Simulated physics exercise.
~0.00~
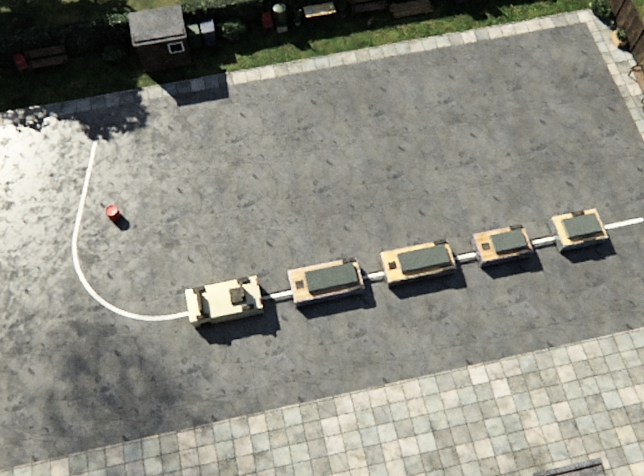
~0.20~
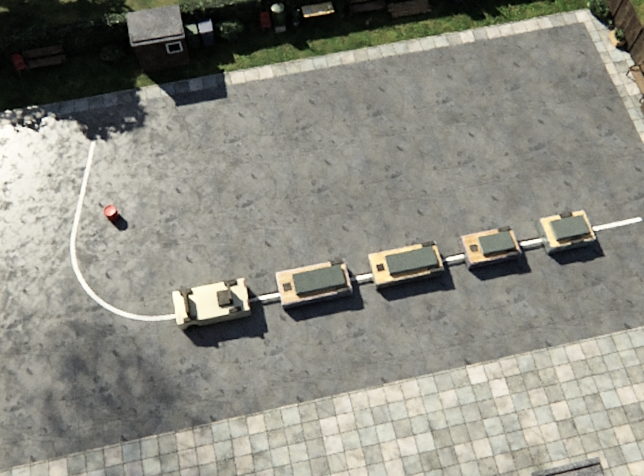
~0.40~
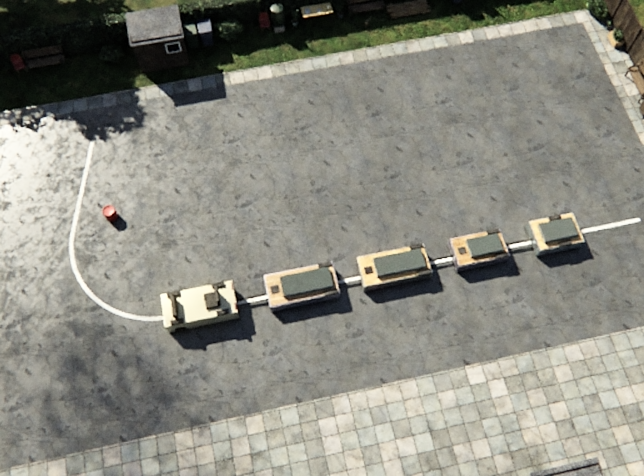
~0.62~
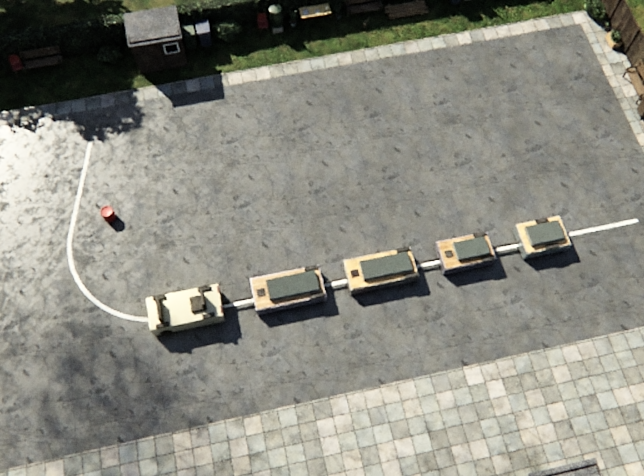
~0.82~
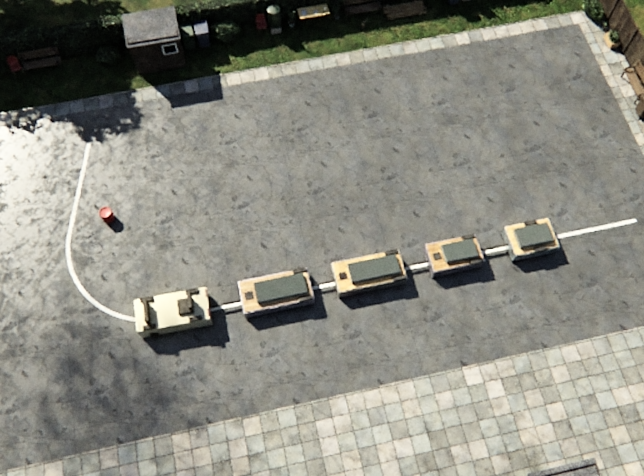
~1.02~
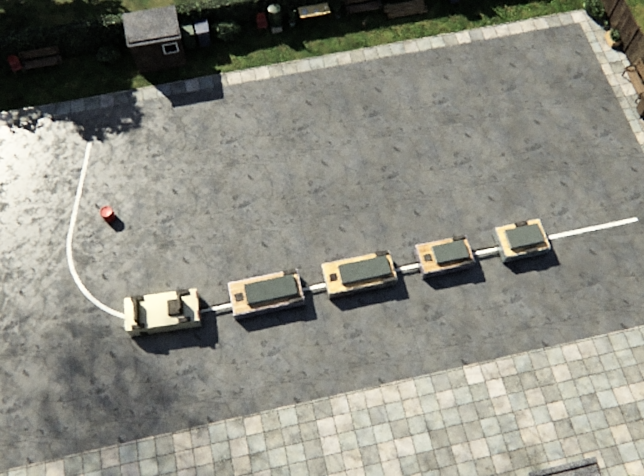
Tow tractor pulling four trailers leftward along a white painted line on grey paving, beginning to turn near a red drum.
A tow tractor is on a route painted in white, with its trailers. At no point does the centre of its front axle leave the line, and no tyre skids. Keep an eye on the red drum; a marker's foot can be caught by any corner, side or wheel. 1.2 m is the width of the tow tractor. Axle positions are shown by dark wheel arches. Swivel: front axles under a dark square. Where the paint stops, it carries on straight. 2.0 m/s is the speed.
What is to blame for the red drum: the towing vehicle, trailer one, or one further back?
Contact is made first by the trailer right behind it.
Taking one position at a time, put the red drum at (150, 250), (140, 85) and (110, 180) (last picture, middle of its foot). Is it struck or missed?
Place one: Contact; place two: No contact; place three: Contact.
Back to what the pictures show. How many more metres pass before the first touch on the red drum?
9.5 m.
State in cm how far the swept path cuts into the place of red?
Red: 70.
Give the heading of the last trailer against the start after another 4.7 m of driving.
Roughly 0°.
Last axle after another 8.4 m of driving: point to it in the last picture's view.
Around (341, 275).
After 3.5 s, the last axle is at (411, 261) of the last picture, on the line.
After 5.9 s, the last axle is at (309, 282) of the last picture, on the line; the first trailer has hit red.
After 8.6 s, the last axle is at (188, 283) of the last picture, 95 cm off the line.
After 11.1 s, the last axle is at (109, 206) of the last picture, 150 cm off the line.
After 13.6 s, the last axle is at (100, 101) of the last picture, 30 cm off the line; 1 of 1 struck in all.
